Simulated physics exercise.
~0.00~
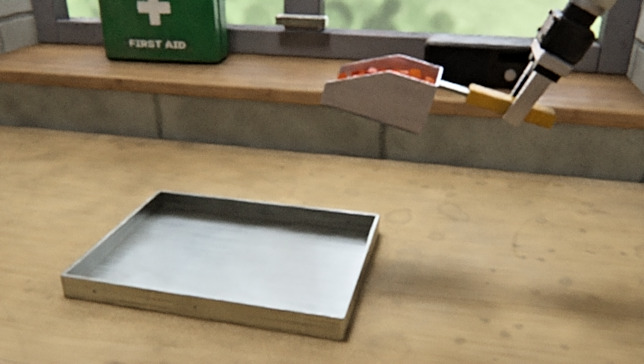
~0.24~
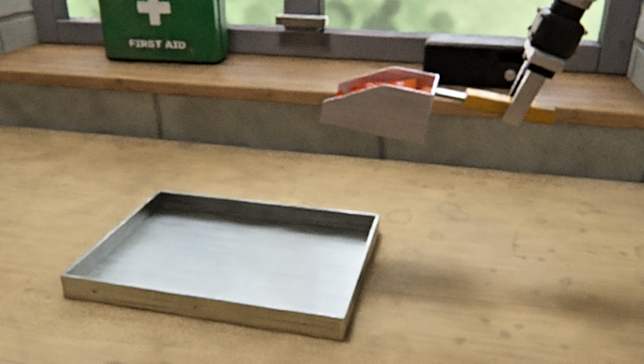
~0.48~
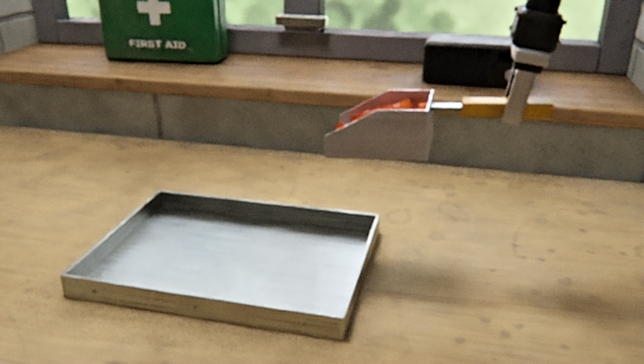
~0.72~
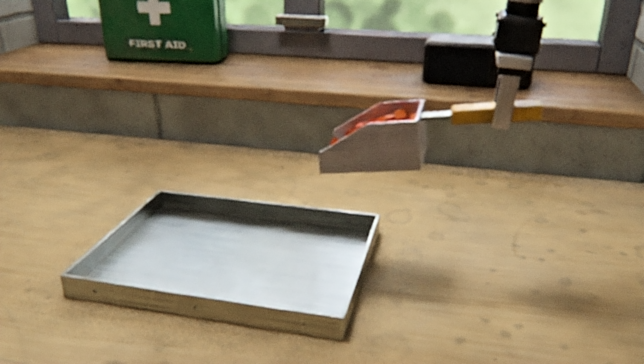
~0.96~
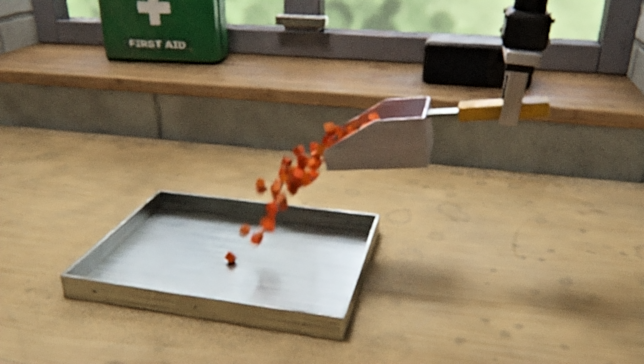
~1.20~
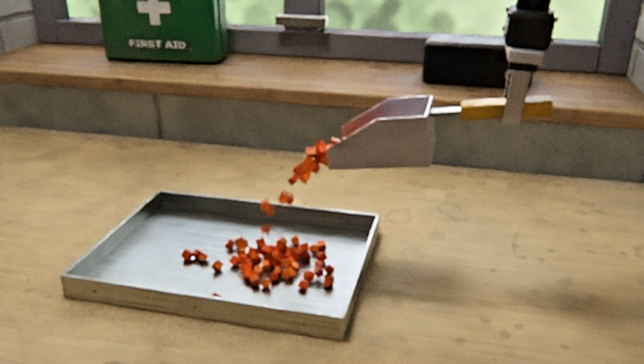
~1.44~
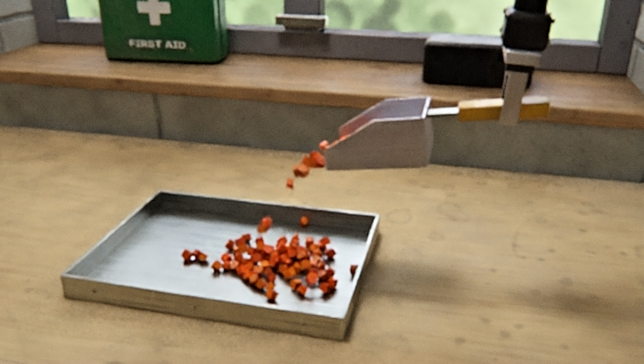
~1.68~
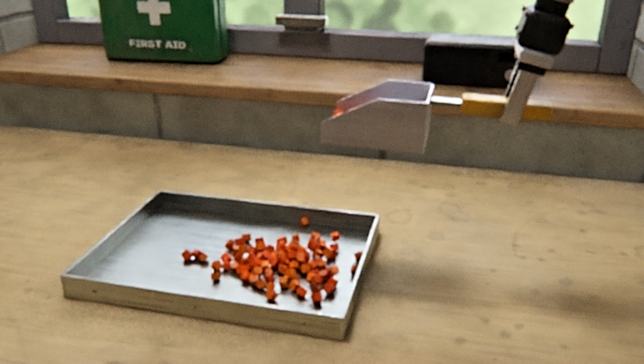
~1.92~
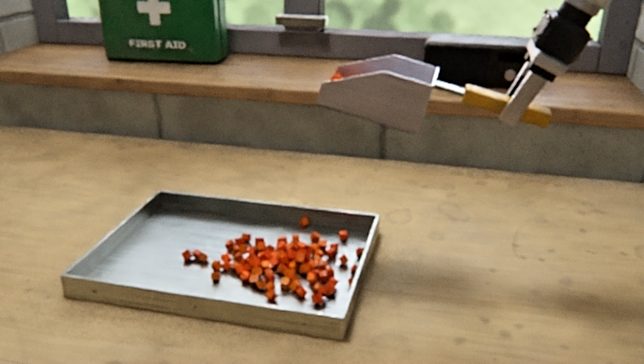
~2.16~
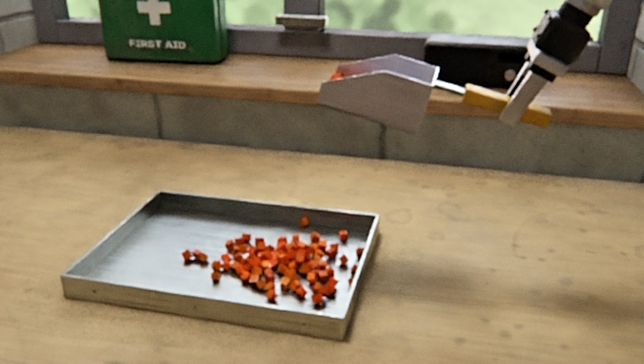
On a wooden table, a robot arm tips a scoop, spilling most orange-red pieces into a tray.
